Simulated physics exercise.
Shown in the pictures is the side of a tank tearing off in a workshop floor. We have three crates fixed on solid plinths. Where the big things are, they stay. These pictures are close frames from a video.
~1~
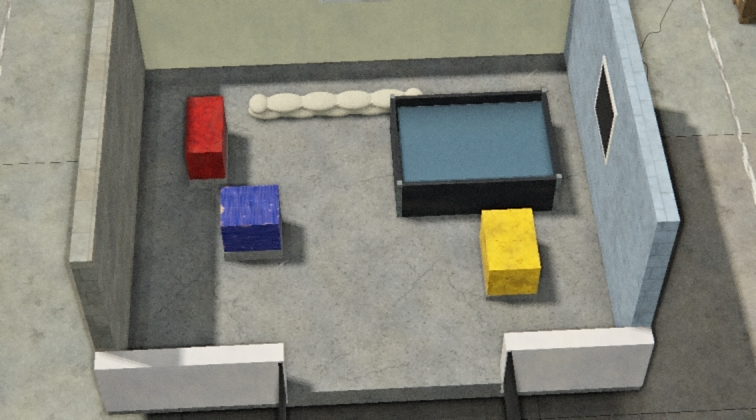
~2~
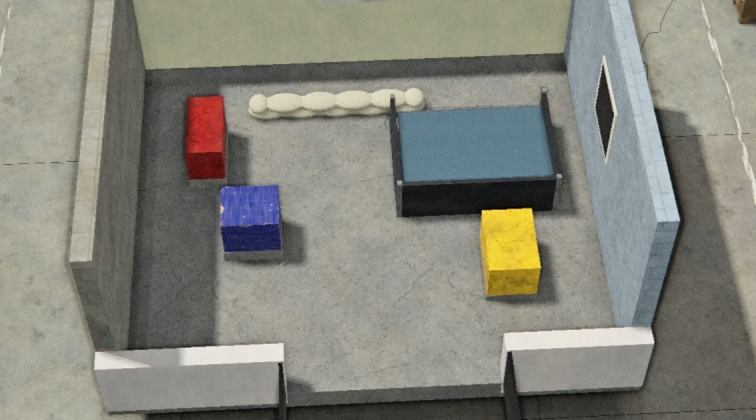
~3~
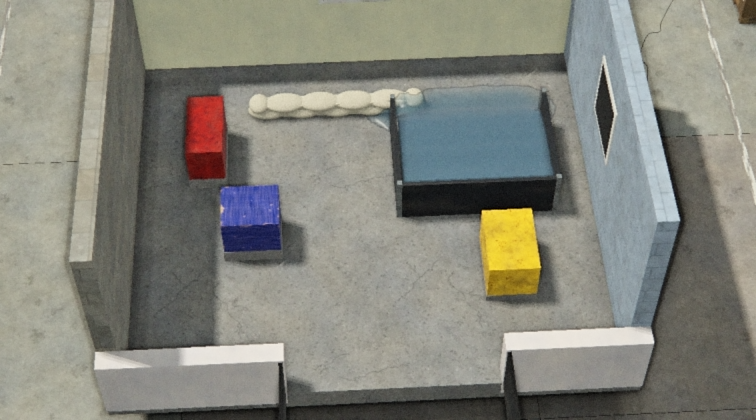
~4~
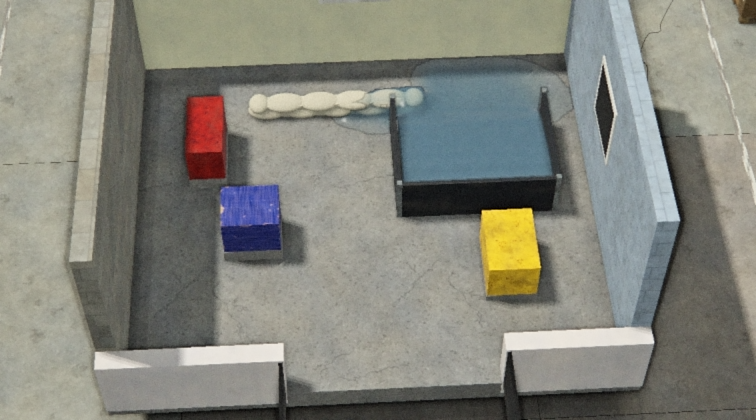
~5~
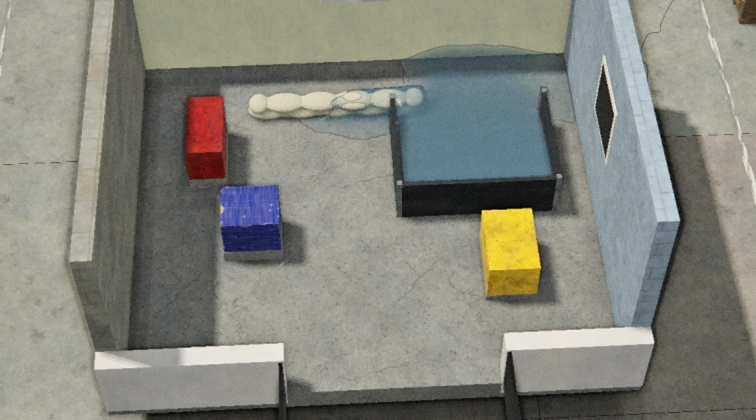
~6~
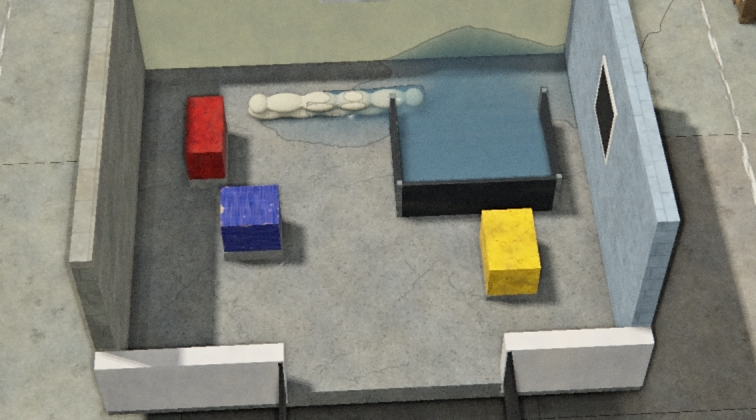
The open tank of still blue water lost its far side, and water poured out through the gap, spreading across the floor toward the back wall and leftward around the lumpy white barrier.
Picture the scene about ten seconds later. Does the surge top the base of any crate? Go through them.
As I see it, the yellow crate remains clear of the water all along, the blue crate remains clear of the water all along, the red crate remains clear of the water all along.
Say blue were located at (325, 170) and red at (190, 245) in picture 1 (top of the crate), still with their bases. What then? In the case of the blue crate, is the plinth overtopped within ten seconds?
I'd say blue crate is missed.
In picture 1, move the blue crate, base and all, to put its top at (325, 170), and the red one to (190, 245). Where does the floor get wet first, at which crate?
I'd say the crate marked blue comes first.
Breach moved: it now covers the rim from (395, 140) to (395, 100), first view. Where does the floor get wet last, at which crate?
I'd go with the crate marked yellow.
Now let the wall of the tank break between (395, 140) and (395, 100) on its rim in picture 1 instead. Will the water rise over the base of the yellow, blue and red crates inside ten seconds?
The yellow crate is not reached; the blue crate is reached; the red crate is reached.
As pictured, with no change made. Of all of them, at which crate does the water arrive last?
Coming in last, the yellow-painted one.
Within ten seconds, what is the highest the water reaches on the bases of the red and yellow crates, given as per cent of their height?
Roughly 60 per cent for the first, 70 per cent for the second.
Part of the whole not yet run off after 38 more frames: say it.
98 %.
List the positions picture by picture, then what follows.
Still water in the open tank at (474, 140), in the first picture.
The front is at a hidden place, out from the gap on the open tank's far side, in the second picture.
Water pours out on the open tank's far side and has run to (376, 117), in the third picture.
The front is at (342, 118), out from the gap on the open tank's far side, in the fourth picture.
The front is at (307, 120), out from the gap on the open tank's far side, in the fifth picture.
Water pours out on the open tank's far side and has run to (268, 121), in the sixth picture.
A moment on, water covers 25 % of the floor; the yellow crate not reached, the blue crate not reached, the red crate water round its plinth.
Next, water covers 40 % of the floor; the yellow crate not reached, the blue crate water round its plinth, the red crate water round its plinth.
Then, water covers 50 % of the floor; the yellow crate water round its plinth, the blue crate water round its plinth, the red crate water round its plinth.
Later, water covers 85 % of the floor; the yellow crate water round its plinth, the blue crate water round its plinth, the red crate water round its plinth.
In the end, water covers 100 % of the floor; the yellow crate stayed above the water, the blue crate stayed above the water, the red crate stayed above the water.
